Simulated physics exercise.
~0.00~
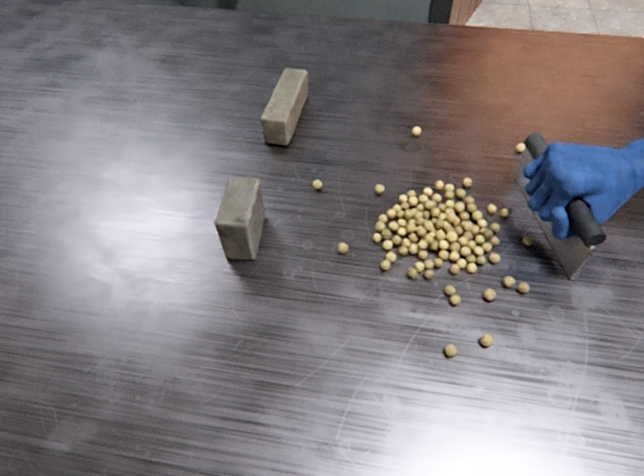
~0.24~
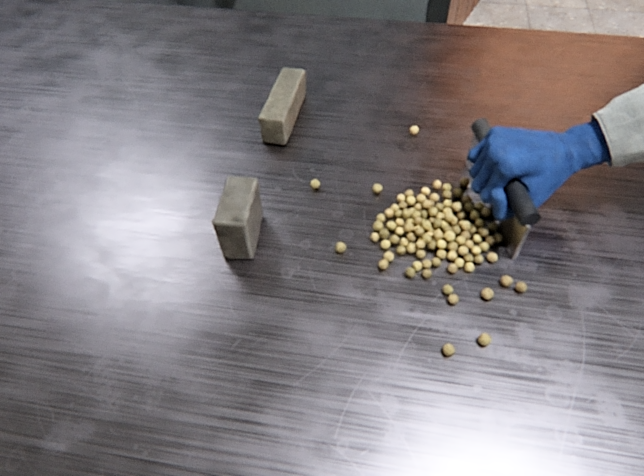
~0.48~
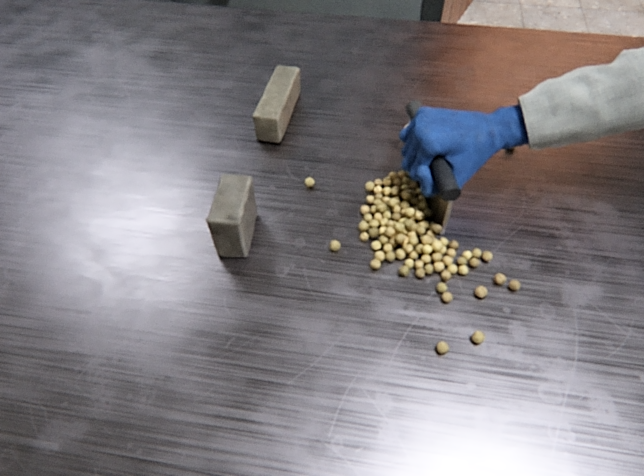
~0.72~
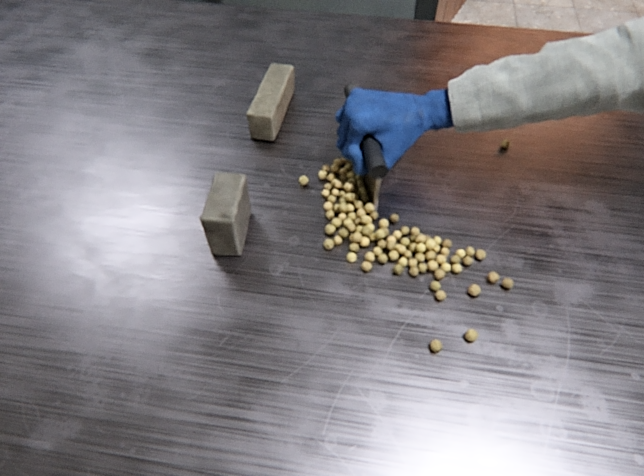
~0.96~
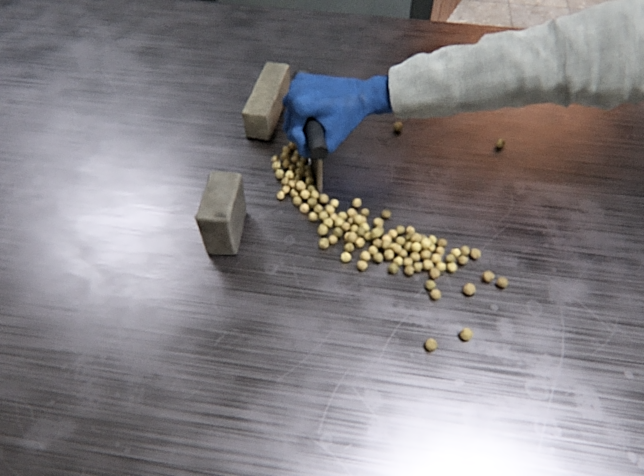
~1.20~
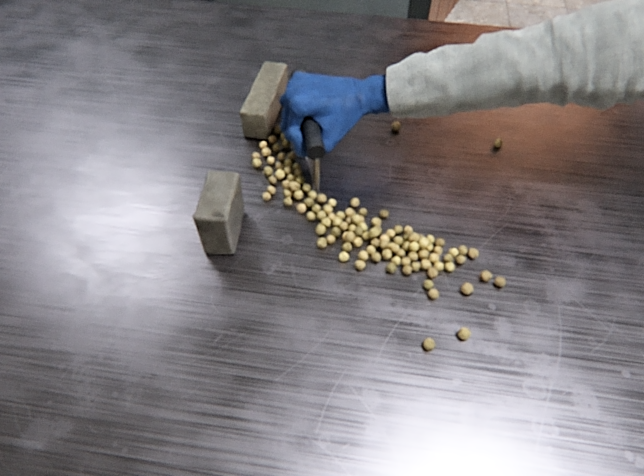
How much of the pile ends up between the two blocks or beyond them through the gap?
Very little of it does. Nearly all the nuts stay in a trail on the right, short of the gap between the blocks.
